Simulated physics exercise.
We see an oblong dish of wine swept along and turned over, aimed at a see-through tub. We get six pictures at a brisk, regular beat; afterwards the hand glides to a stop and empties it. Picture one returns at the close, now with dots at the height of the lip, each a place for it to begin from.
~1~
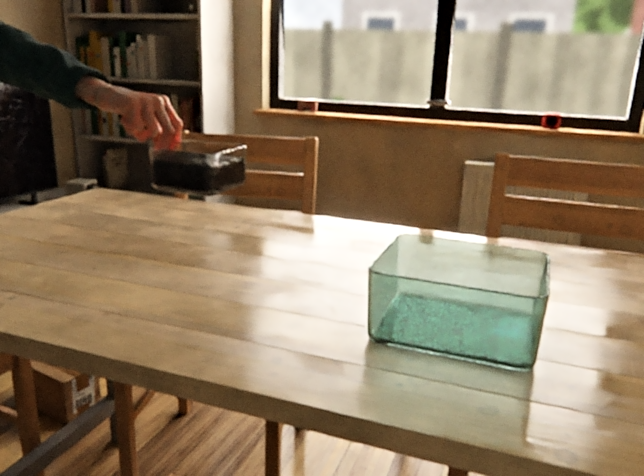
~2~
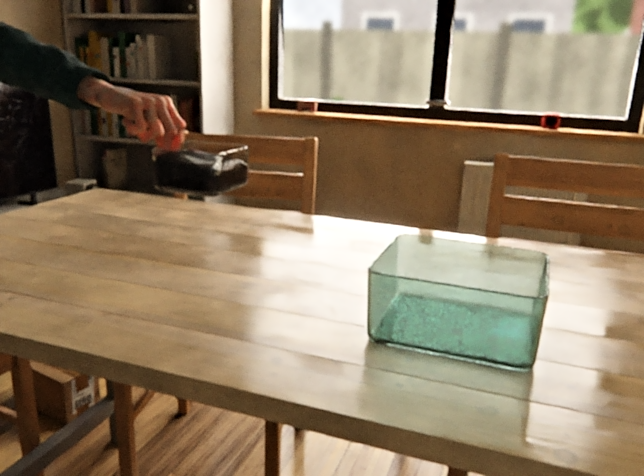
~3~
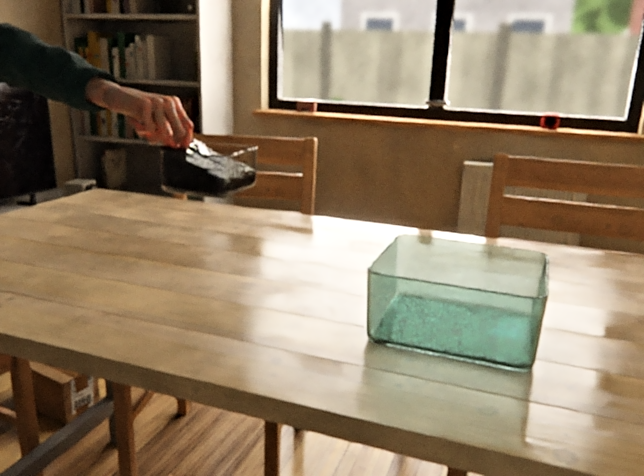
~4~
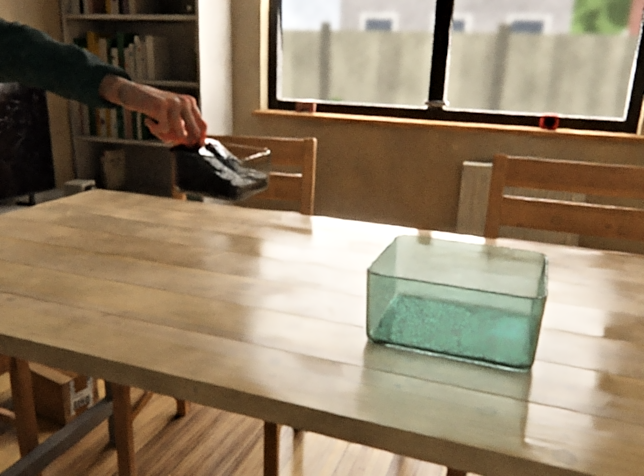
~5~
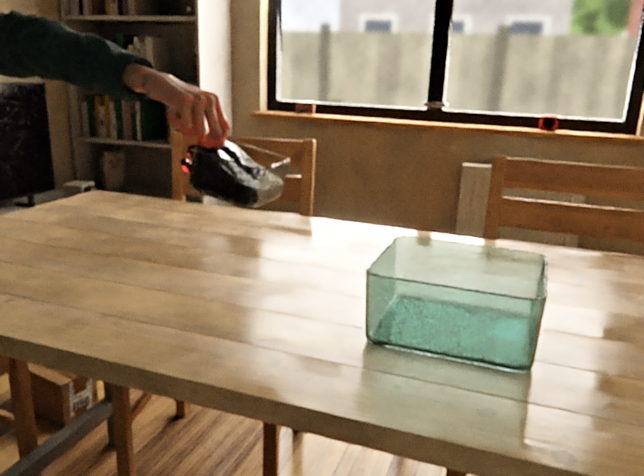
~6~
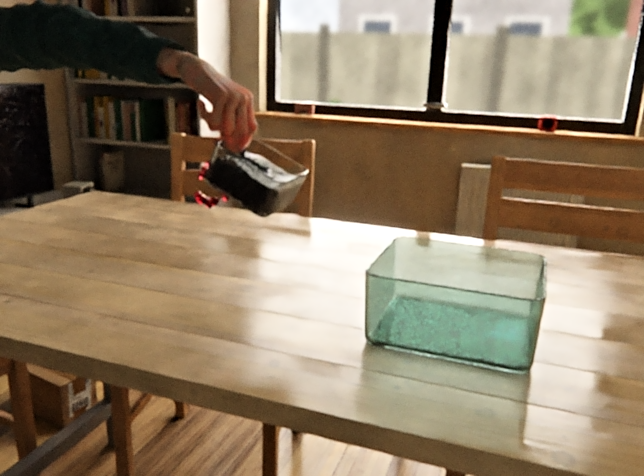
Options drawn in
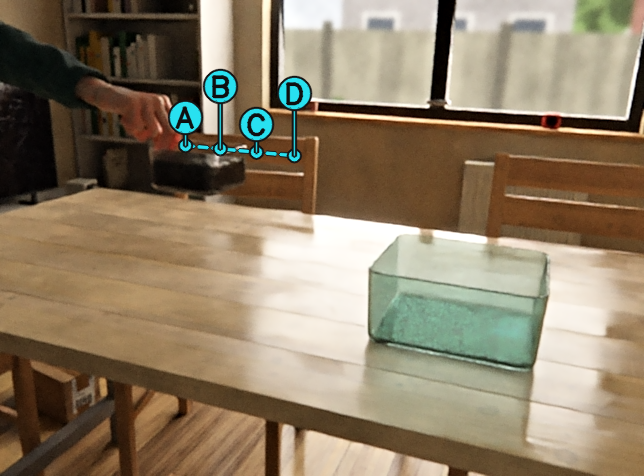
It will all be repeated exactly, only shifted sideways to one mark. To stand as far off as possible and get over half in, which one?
It is C.
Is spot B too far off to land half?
Yes, that goes wrong.
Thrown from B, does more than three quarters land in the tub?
No.
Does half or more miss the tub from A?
Yes.
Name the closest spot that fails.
B.
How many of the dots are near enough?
Two.
On the marked copy, A at (185, 145); B at (220, 148); C at (256, 152); D at (294, 155).
If A is chosen, about 0 % lands in the tub, 97 % falls short and 3 % goes beside or beyond.
If B is chosen, about 33 % lands in the tub, 61 % falls short and 6 % goes beside or beyond.
If C is chosen, about 67 % lands in the tub, 24 % falls short and 9 % goes beside or beyond.
If D is chosen, about 88 % lands in the tub, 8 % falls short and 4 % goes beside or beyond.
